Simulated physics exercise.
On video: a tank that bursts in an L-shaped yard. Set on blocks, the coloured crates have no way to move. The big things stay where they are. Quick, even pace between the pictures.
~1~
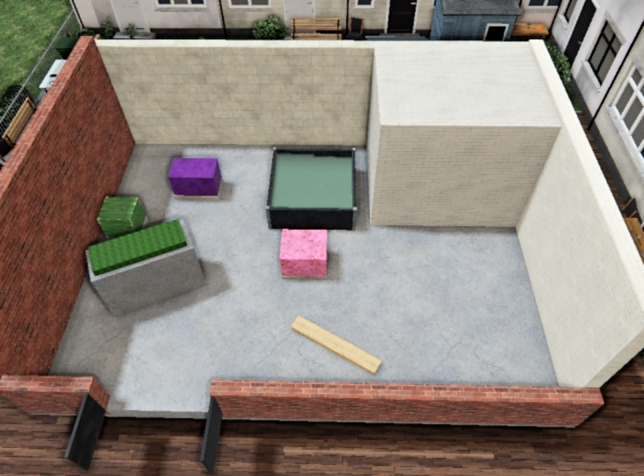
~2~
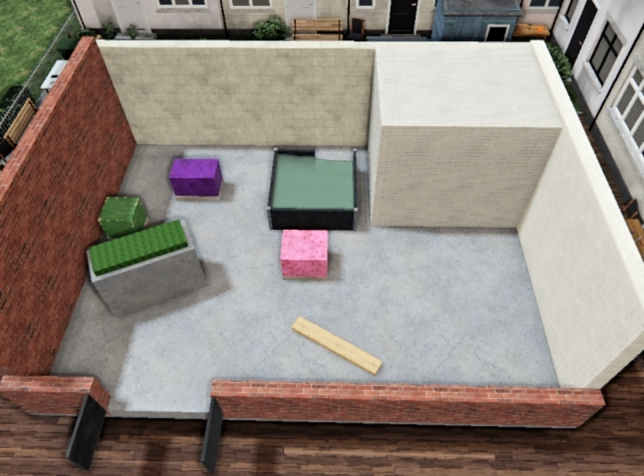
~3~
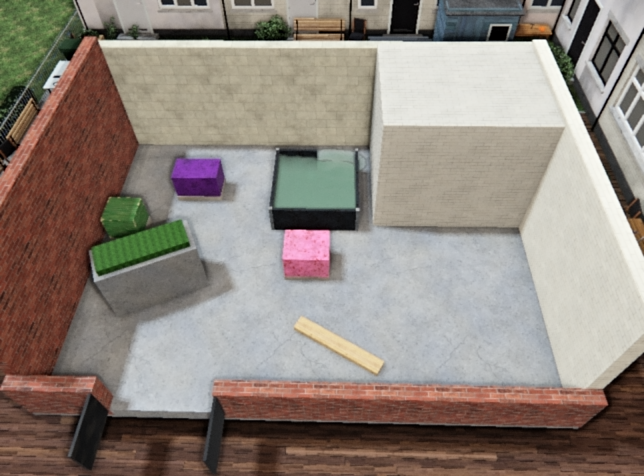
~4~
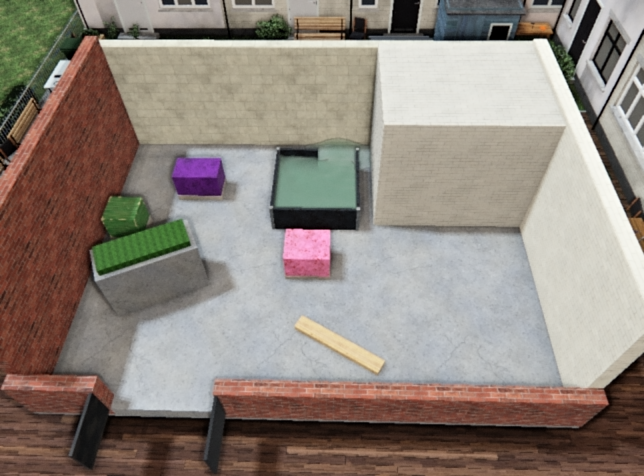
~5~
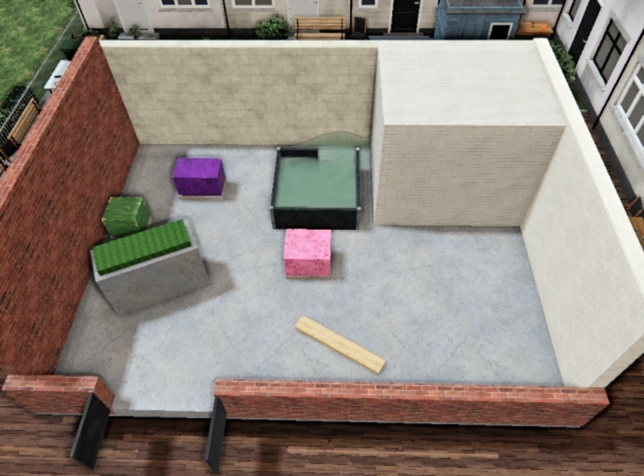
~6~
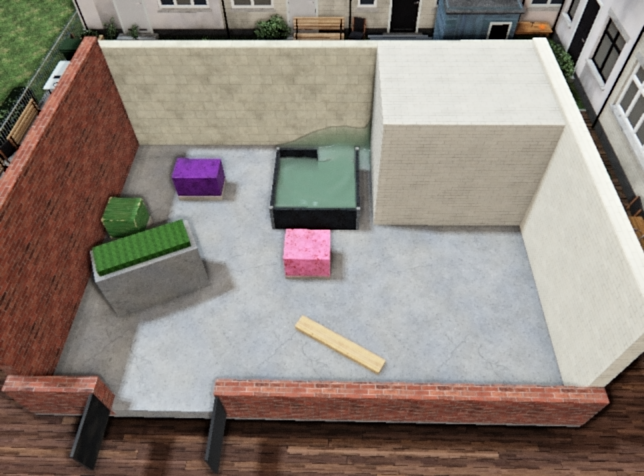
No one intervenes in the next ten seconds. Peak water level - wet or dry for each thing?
In order: The pink crate will avoid the water. The purple crate will avoid the water. The green crate will avoid the water.
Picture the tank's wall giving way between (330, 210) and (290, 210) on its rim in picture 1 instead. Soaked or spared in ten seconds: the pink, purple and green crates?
Result: Pink crate gets overtopped, purple crate is left untouched, green crate is left untouched.
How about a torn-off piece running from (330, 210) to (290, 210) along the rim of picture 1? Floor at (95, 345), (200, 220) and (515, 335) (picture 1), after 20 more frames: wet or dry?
First: Spared by the leak. Second: Reached by the flood. Third: Reached by the flood.
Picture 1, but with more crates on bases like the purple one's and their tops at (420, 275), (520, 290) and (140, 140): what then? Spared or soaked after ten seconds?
Order as asked: Unflooded / unflooded / flooded.
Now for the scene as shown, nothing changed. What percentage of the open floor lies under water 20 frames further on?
About 35 per cent.
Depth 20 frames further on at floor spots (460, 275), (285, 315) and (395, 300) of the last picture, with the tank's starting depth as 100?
I'd say close to 0, 0 and 2 percent.
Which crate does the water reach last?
I'd name the green-painted one.
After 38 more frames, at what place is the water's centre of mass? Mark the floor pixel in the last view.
The water's centre sits above (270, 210).
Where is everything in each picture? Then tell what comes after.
The first frame shows the water tank at (313, 181) is whole and still.
In the second frame, water pours out on the water tank's far side and has run to a hidden place.
In the third frame, water pours out on the water tank's far side and has run to a hidden place.
In the fourth frame, the front is at (364, 146), out from the gap on the water tank's far side.
In the fifth frame, water pours out on the water tank's far side and has run to (296, 145).
In the sixth frame, water pours out on the water tank's far side and has run to (280, 145).
A moment on, water covers 10 % of the floor; the pink crate not reached, the purple crate not reached, the green crate not reached.
Next, water covers 15 % of the floor; the pink crate not reached, the purple crate water round its plinth, the green crate not reached.
Then, water covers 35 % of the floor; the pink crate water round its plinth, the purple crate water round its plinth, the green crate water round its plinth.
Later, water covers 50 % of the floor; the pink crate water round its plinth, the purple crate water round its plinth, the green crate water round its plinth.
In the end, water covers 80 % of the floor; the pink crate stayed above the water, the purple crate stayed above the water, the green crate stayed above the water.
